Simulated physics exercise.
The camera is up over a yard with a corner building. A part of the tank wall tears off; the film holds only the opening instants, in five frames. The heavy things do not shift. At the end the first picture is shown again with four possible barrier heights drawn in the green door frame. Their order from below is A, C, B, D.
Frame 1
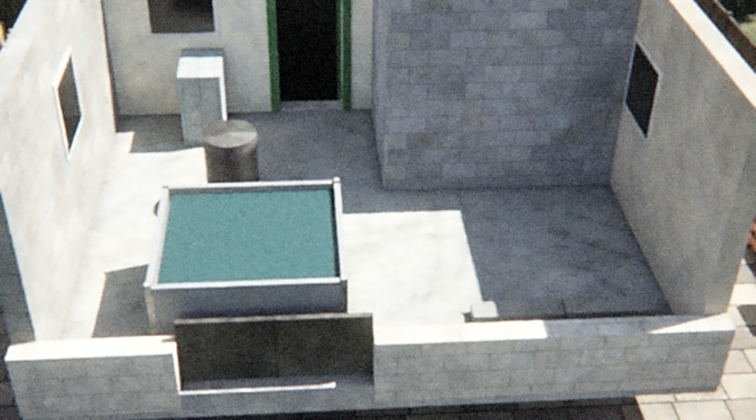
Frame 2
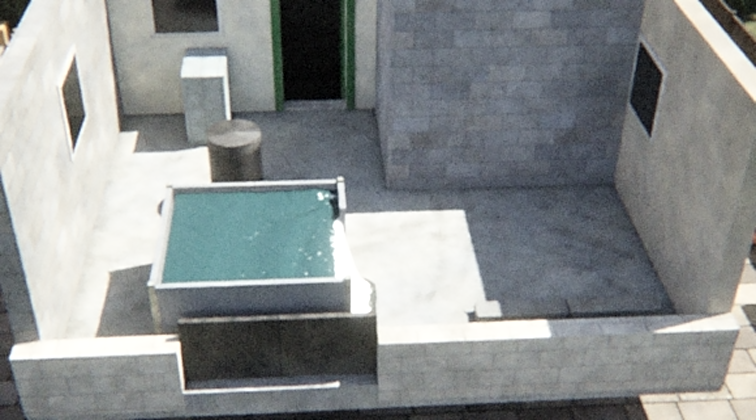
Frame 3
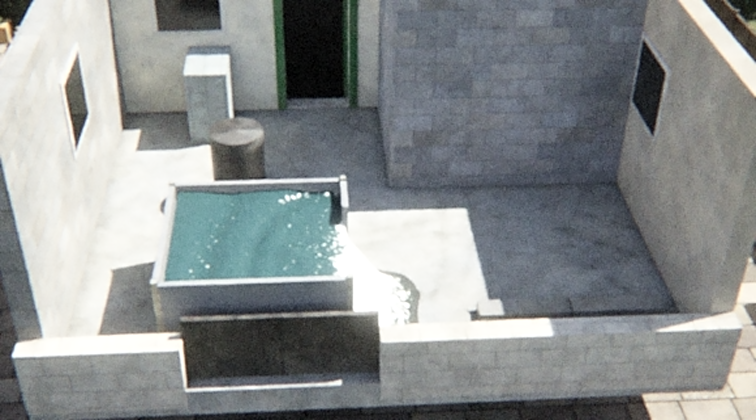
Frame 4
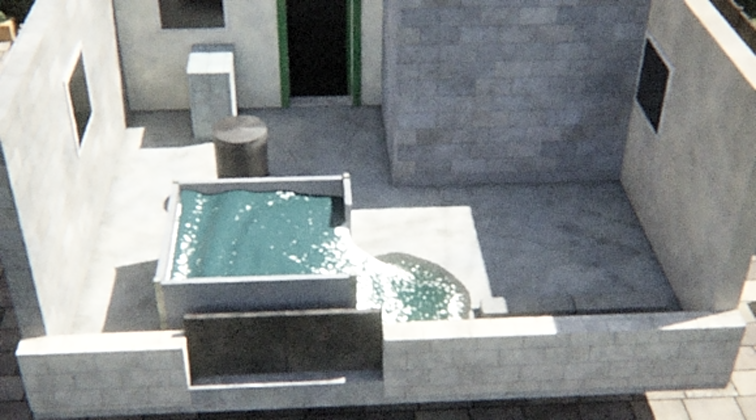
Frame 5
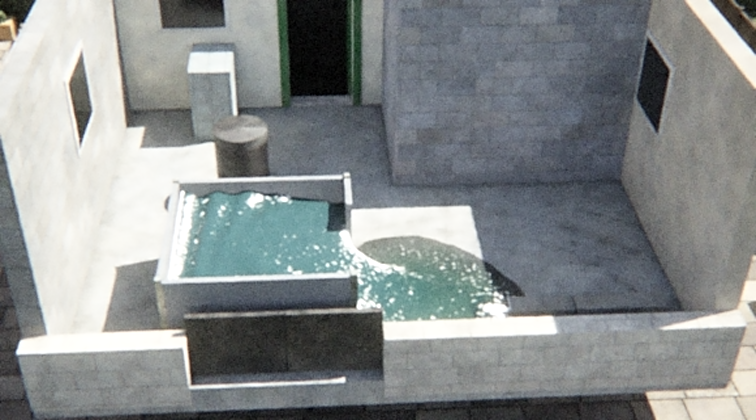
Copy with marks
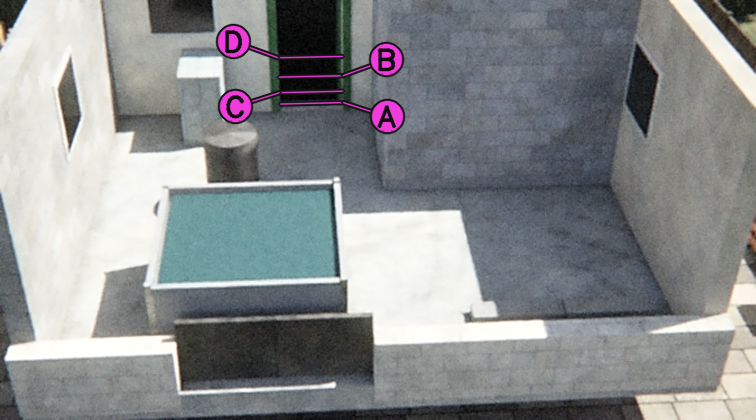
Water in the square tank lay still, then sloshed and poured out through its right side, spreading rightward in a sparkling, growing pool across the yard floor behind the low front wall.
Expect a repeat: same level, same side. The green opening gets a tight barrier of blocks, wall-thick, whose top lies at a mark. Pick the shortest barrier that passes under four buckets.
Mark A just does it.
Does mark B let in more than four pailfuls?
No.
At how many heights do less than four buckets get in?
All of them.
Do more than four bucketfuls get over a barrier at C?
No, not at all.
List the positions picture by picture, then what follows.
The first frame shows water in the tank at rest, its middle at (250, 236); foot of the green doorway at (311, 110); shut gate at (275, 328).
In the second frame, 1 % of the ground under water, visible out to (363, 285).
In the third frame, 4 % of the ground under water, visible out to (402, 280).
In the fourth frame, 7 % of the ground under water, visible out to (463, 294).
In the fifth frame, 12 % of the ground under water, visible out to (519, 299).
In magenta, A at (311, 103); B at (310, 76); C at (311, 91); D at (310, 57); from the bottom up A, C, B, D.
If A is chosen, nothing gets over.
If B is chosen, nothing gets over.
If C is chosen, nothing gets over.
If D is chosen, nothing gets over.
